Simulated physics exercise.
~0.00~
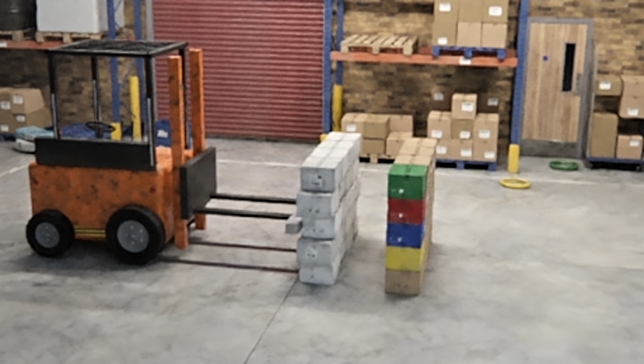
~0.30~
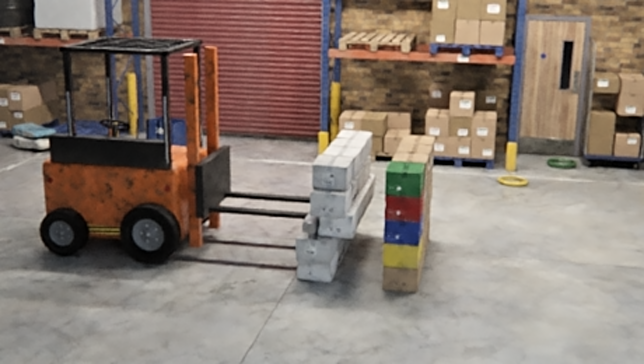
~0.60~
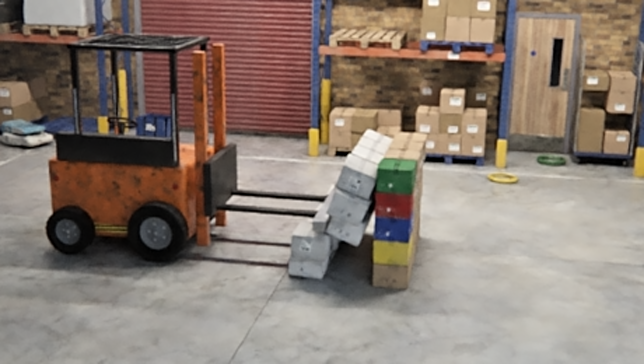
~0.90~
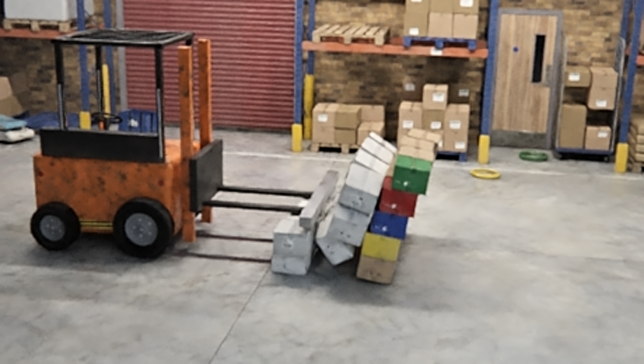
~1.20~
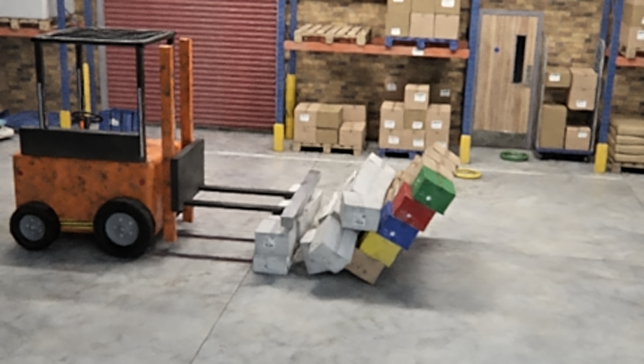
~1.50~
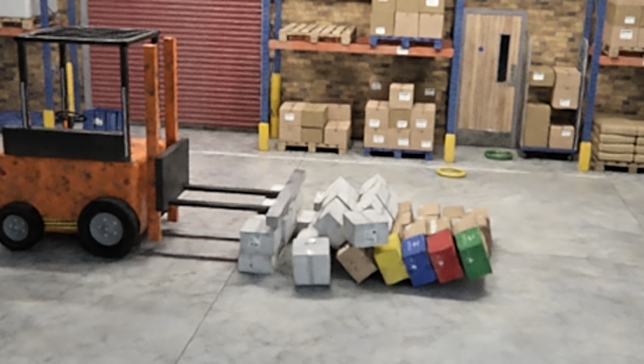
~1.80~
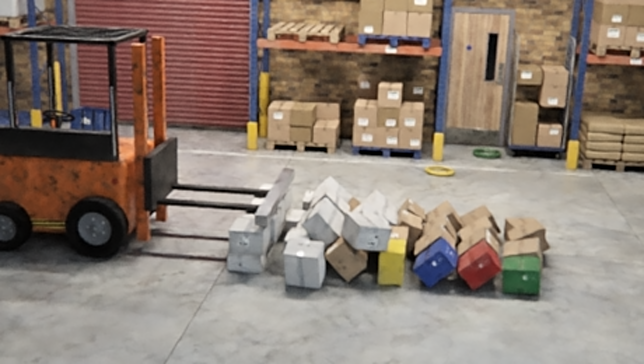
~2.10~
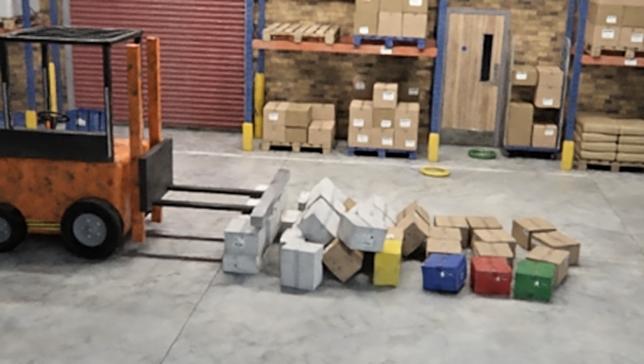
An orange forklift on the left of a warehouse floor, seen from the side and slightly above, pushes a level beam into a wall of pale grey cartons. Close behind it to the right stands a straight stack with green, red, blue and yellow cartons down its near end, before a red shutter and loaded racking. The grey wall buckles and leans onto the second, which tilts as the view drifts right. Both topple rightward, the coloured cartons fanning out and rolling over. They end strewn across the floor, green farthest right, while low grey cartons remain by the beam.
